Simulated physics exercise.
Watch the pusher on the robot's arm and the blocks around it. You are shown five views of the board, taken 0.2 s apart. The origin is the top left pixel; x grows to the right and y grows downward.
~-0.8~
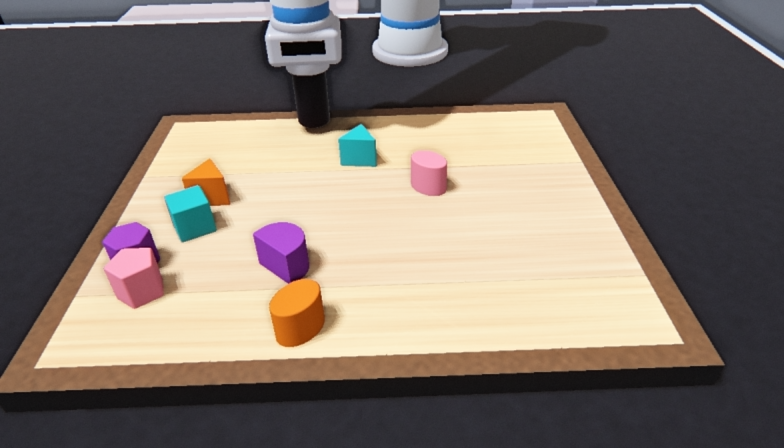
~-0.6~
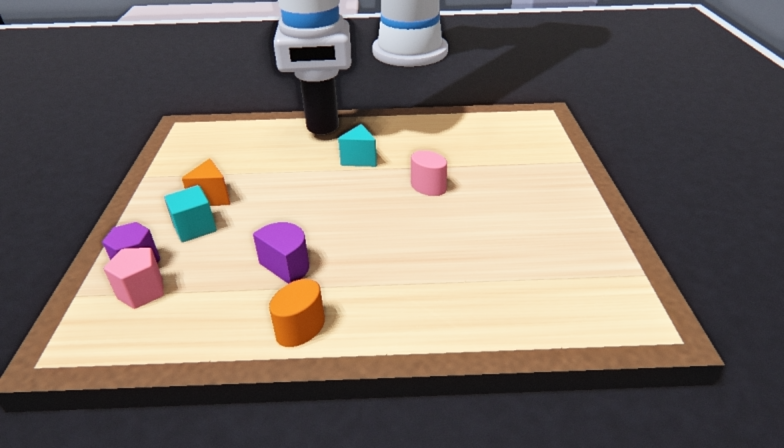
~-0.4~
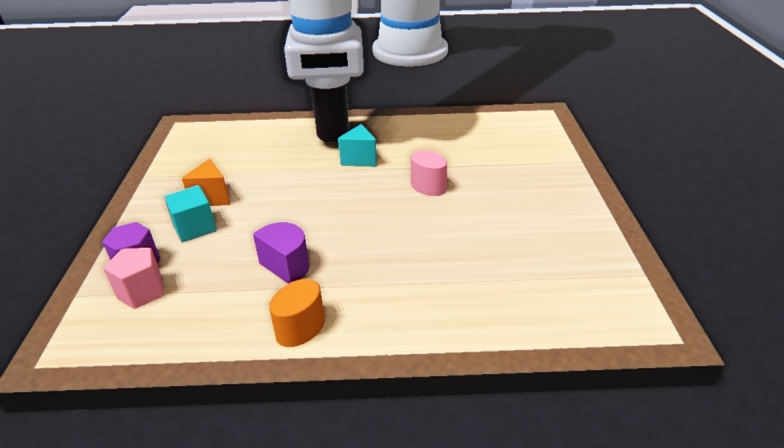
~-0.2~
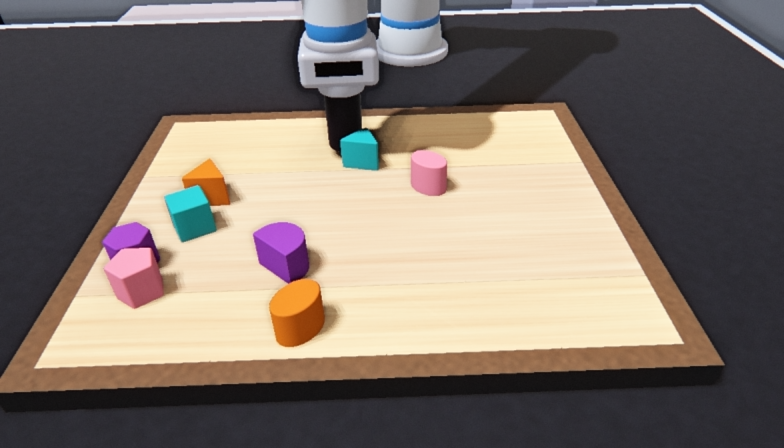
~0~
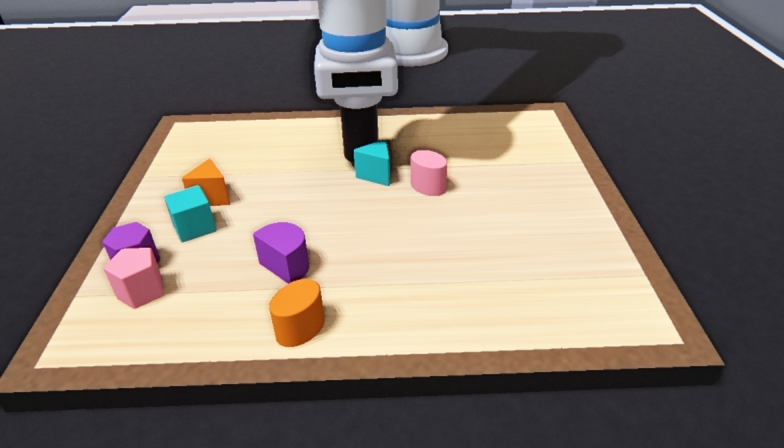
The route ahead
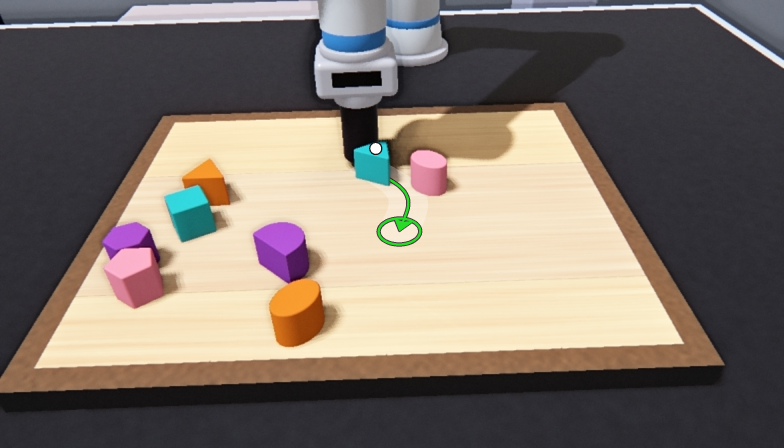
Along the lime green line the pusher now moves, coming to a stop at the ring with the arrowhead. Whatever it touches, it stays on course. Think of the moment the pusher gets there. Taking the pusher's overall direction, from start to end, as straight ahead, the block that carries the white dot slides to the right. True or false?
The statement is false.
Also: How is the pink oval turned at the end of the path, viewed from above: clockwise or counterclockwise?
Seen from above, counterclockwise.
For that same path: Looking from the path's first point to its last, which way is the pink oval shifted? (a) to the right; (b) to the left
(b)
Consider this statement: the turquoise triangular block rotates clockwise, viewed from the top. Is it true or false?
My answer: False.
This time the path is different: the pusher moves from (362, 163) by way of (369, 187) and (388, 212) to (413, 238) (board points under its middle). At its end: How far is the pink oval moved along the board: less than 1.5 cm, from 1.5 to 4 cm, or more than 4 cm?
Displacement: Within 1.5 cm.
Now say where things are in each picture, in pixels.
The first frame shows pusher's lower end at (314, 122); turquoise triangular block at (358, 133); pink oval at (429, 158).
The second frame shows pusher at (323, 128); blocks still.
The third frame shows pusher at (333, 135); blocks still.
The fourth frame shows pusher at (346, 145); turquoise triangular block at (361, 136).
The fifth frame shows pusher at (362, 156); turquoise triangular block at (376, 148); pink oval at (429, 158).
Drawn move, from (362, 163) via (390, 180) and (408, 203), ending at (399, 231); the dot is on the turquoise triangular block.
The first path, step by step. One third of the way, pusher at (391, 173); turquoise triangular block at (404, 168).
Two thirds of the way, pusher at (408, 196); turquoise triangular block at (426, 191); pink oval at (445, 162), turned 25° anticlockwise.
At the end, pusher at (399, 223); turquoise triangular block at (434, 207), turned 35° anticlockwise; pink oval at (445, 162), turned 25° anticlockwise.
